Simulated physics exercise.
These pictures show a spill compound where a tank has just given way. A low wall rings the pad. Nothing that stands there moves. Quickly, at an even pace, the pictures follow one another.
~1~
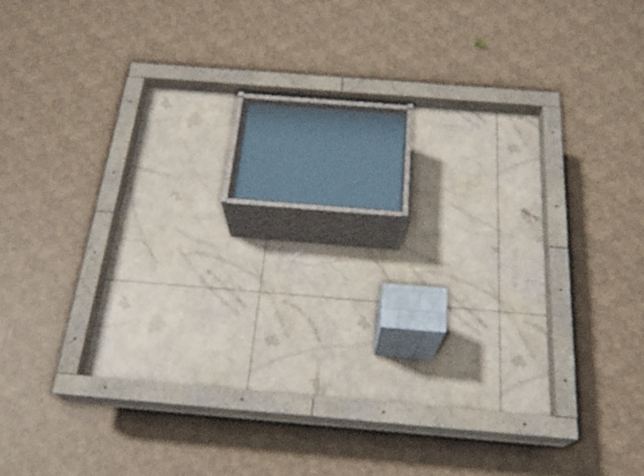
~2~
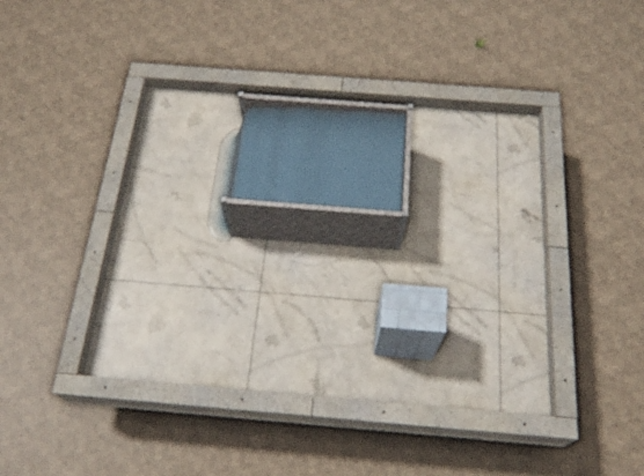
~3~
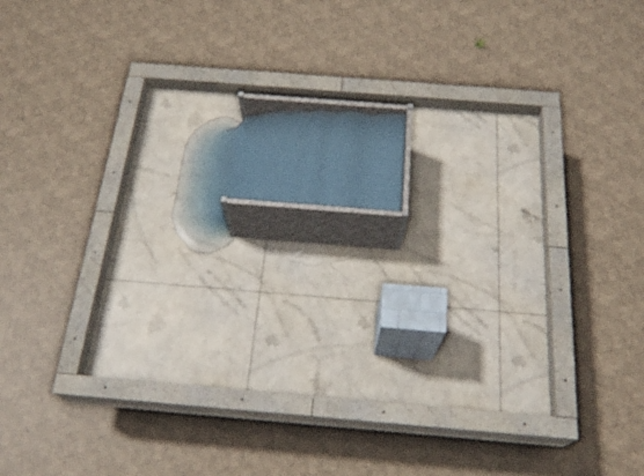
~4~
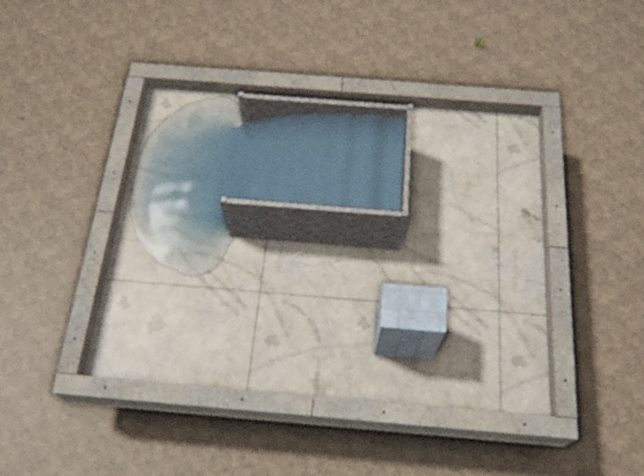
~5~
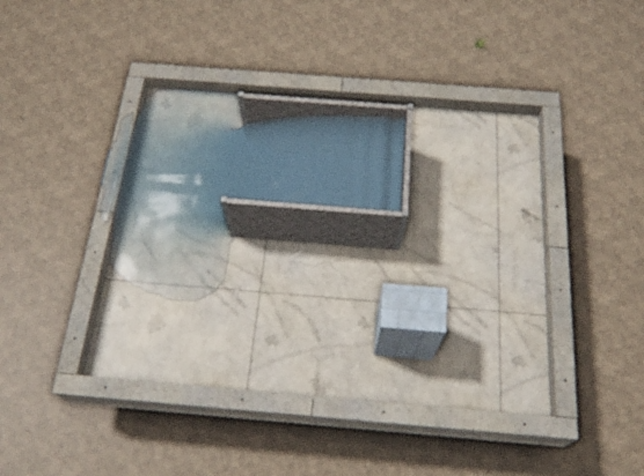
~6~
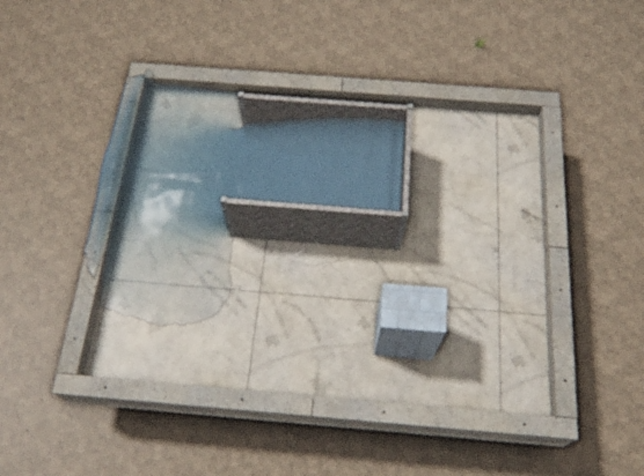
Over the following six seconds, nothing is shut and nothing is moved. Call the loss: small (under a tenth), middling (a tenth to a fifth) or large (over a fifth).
Large.
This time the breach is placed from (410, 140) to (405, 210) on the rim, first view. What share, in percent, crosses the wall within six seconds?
Close to 20 percent, I'd say.
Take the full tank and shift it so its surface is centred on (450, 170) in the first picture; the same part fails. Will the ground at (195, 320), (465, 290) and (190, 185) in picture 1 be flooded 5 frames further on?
Point by point: Soaked, spared, soaked.
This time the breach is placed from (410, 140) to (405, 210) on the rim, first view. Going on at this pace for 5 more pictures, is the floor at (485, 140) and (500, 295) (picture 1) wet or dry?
Taking them as listed, I'd say drenched and drenched.
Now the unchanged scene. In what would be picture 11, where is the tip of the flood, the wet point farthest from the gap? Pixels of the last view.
Roughly (85, 379).
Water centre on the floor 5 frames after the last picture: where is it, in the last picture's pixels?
Somewhere near (249, 192).
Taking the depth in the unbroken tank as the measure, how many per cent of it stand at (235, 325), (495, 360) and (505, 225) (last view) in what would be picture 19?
Readings in order: Around 2, 0 and 0 %.
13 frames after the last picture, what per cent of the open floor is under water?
That works out at 45 %.
A moment on, water covers 25 % of the floor; the low wall has let 3 % over.
Next, water covers 30 % of the floor; the low wall has let 9 % over.
Then, water covers 40 % of the floor; the low wall has let 27 % over.
Later, water covers 65 % of the floor; the low wall has let 30 % over.
In the end, water covers 80 % of the floor; the low wall has let 31 % over.
